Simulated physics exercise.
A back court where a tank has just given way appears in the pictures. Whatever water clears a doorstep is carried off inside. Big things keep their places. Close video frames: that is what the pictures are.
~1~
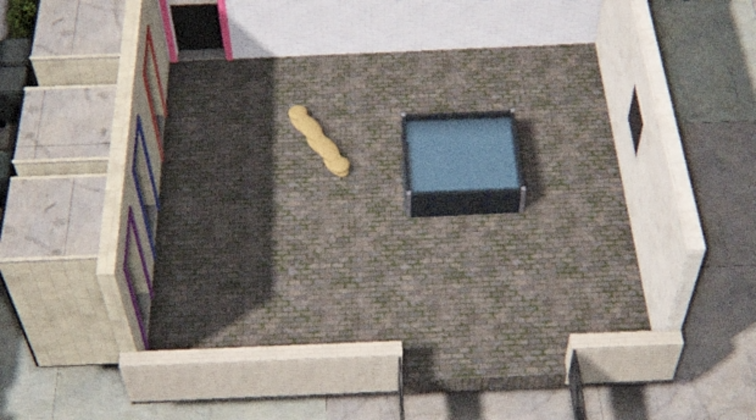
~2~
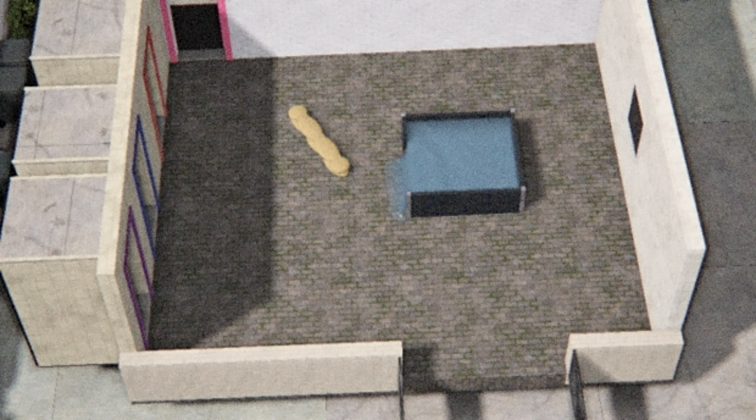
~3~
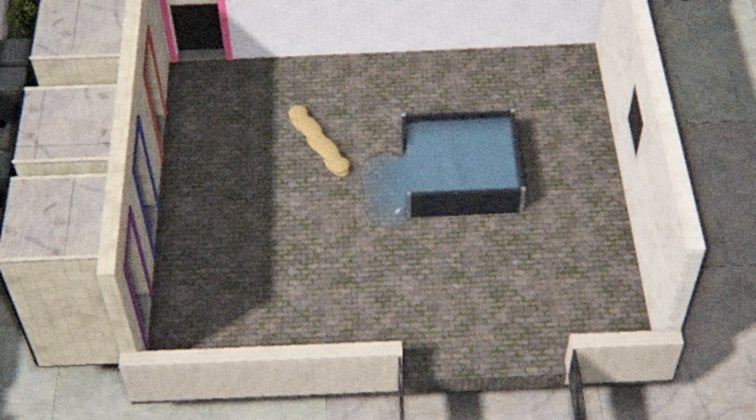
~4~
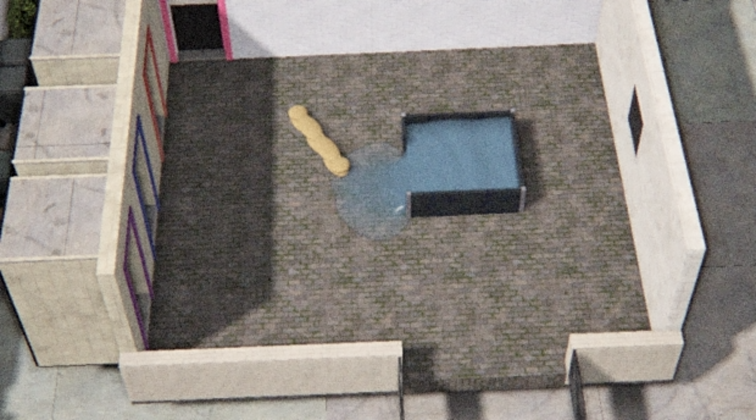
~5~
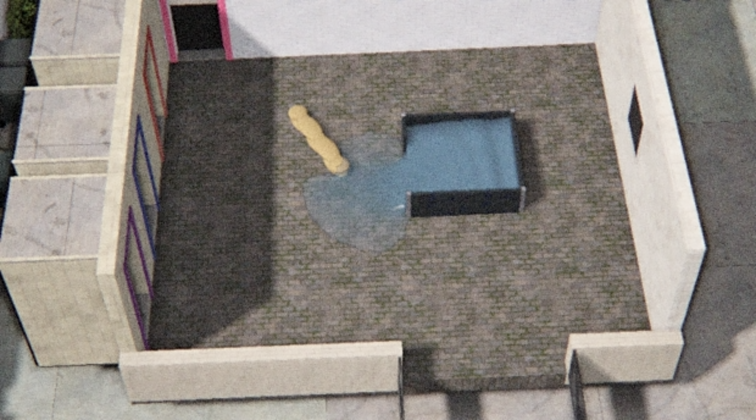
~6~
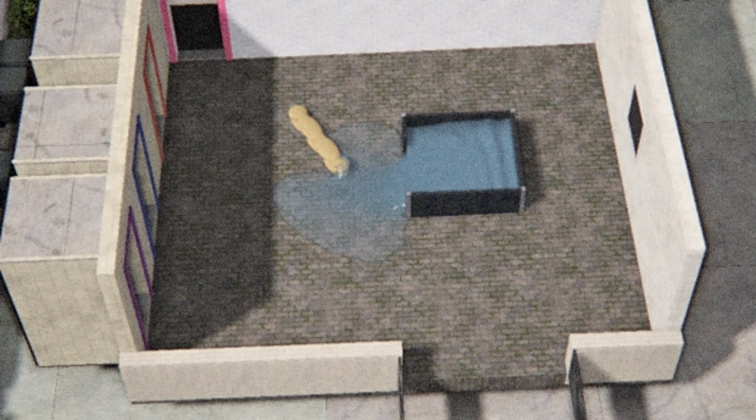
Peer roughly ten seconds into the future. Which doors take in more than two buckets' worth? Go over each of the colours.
In order: I expect the pink door to see over two buckets; I expect the purple door to see two buckets at most; I expect the blue door to see two buckets at most; I expect the red door to see two buckets at most.
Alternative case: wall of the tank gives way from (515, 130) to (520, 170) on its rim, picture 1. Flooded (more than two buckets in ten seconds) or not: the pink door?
As it turns out, pink door falls below the cutoff.
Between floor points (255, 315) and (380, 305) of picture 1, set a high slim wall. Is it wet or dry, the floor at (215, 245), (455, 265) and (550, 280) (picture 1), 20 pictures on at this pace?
In order: Soaked, untouched, untouched.
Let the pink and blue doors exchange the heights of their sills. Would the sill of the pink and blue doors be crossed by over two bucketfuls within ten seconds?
The pink door falls short; the blue door exceeds the limit.
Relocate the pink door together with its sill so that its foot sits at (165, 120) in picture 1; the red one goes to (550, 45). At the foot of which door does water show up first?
It would be the door marked blue, I think.
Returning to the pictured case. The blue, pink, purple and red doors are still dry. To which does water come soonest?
First in line is the door marked blue.
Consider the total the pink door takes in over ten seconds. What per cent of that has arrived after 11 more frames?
Roughly 0 %.
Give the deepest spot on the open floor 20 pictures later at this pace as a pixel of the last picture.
Deepest point: Roughly (146, 379).
A moment on, water covers 20 % of the floor; the pink door not reached, the purple door not reached, the blue door not reached, the red door not reached.
Next, water covers 30 % of the floor; the pink door not reached, the purple door not reached, the blue door wet at the sill, nothing in, the red door not reached.
Then, water covers 40 % of the floor; the pink door wet at the sill, nothing in, the purple door wet at the sill, nothing in, the blue door wet at the sill, nothing in, the red door wet at the sill, nothing in.
Later, water covers 50 % of the floor; the pink door under two buckets in, the purple door wet at the sill, nothing in, the blue door wet at the sill, nothing in, the red door under two buckets in.
In the end, water covers 70 % of the floor; the pink door over two buckets in, the purple door wet at the sill, nothing in, the blue door wet at the sill, nothing in, the red door under two buckets in.
